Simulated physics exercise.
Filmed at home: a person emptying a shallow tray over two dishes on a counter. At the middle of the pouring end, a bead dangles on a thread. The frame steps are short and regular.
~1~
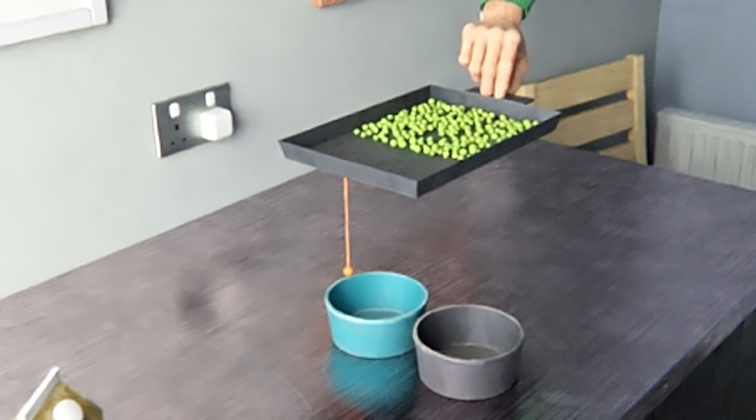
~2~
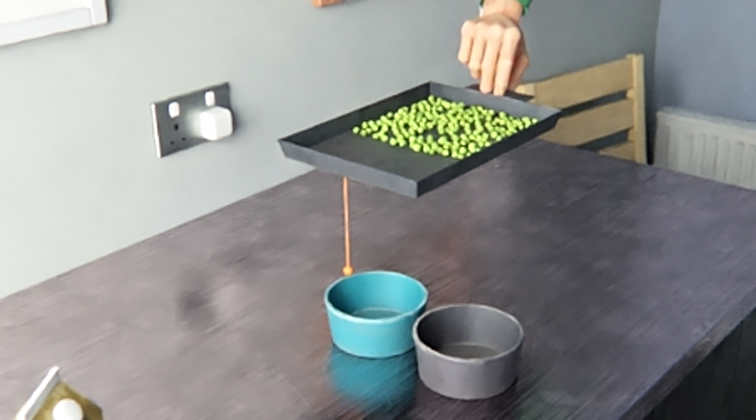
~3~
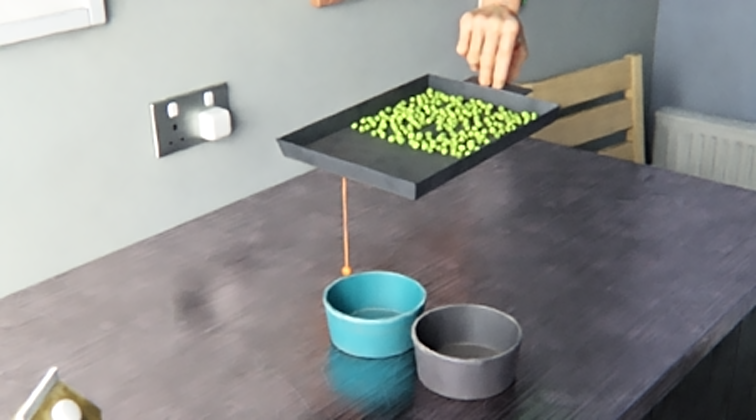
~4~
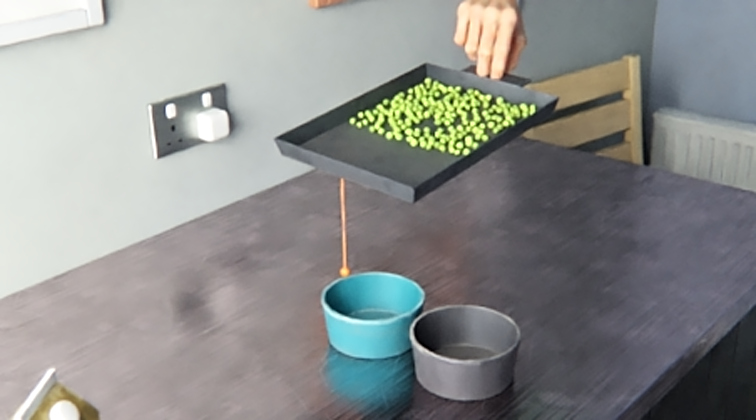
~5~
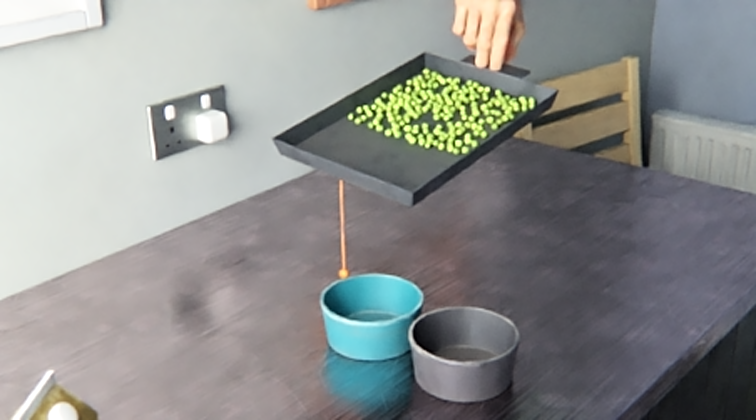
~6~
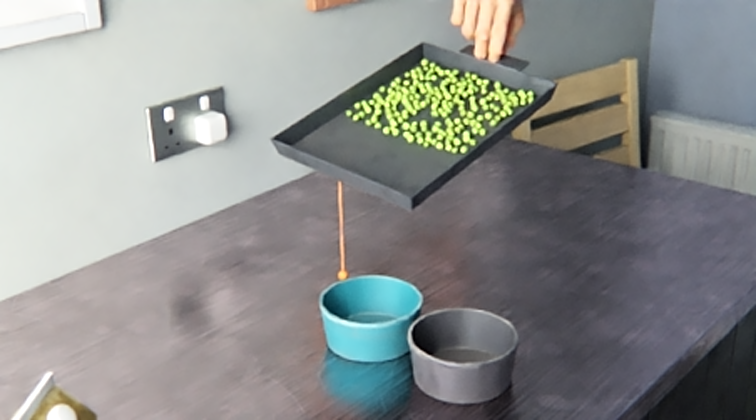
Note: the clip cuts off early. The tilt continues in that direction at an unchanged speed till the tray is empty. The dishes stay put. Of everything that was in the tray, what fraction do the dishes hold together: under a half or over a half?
The catch is better than half, if you ask me.
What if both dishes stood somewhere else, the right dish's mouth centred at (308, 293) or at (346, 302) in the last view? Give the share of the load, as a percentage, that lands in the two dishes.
0 %, then 20 %.
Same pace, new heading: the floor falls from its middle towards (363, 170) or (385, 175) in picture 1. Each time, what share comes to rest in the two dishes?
10 % then 60 %, roughly.
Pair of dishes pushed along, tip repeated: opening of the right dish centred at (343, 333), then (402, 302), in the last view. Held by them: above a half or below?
Result, first setup: The minor share; second setup: The bulk.
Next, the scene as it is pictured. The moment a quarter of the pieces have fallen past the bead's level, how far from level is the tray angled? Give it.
The angle is around 85°.
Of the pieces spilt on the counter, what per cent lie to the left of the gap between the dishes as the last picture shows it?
Share to the left: Near 70 per cent.
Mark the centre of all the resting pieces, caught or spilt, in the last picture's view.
Roughly pixel (385, 345).
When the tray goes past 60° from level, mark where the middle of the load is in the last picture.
Its middle sits at about pixel (401, 198).
Just after the last frame, tray tipped steeply; the larger part on the tray; just a few in the right dish; just a few in the left dish; about a tenth outside both; about a tenth in the air.
A moment on, tray tipped right over; about a tenth on the tray; about a tenth in the right dish; roughly a third in the left dish; roughly a quarter outside both; roughly a quarter in the air.
Further on, tray tipped past a quarter turn; roughly a quarter in the right dish; roughly half in the left dish; roughly a third outside both.
When it is over, tray tipped past a quarter turn; roughly a quarter in the right dish; roughly half in the left dish; roughly a third outside both.
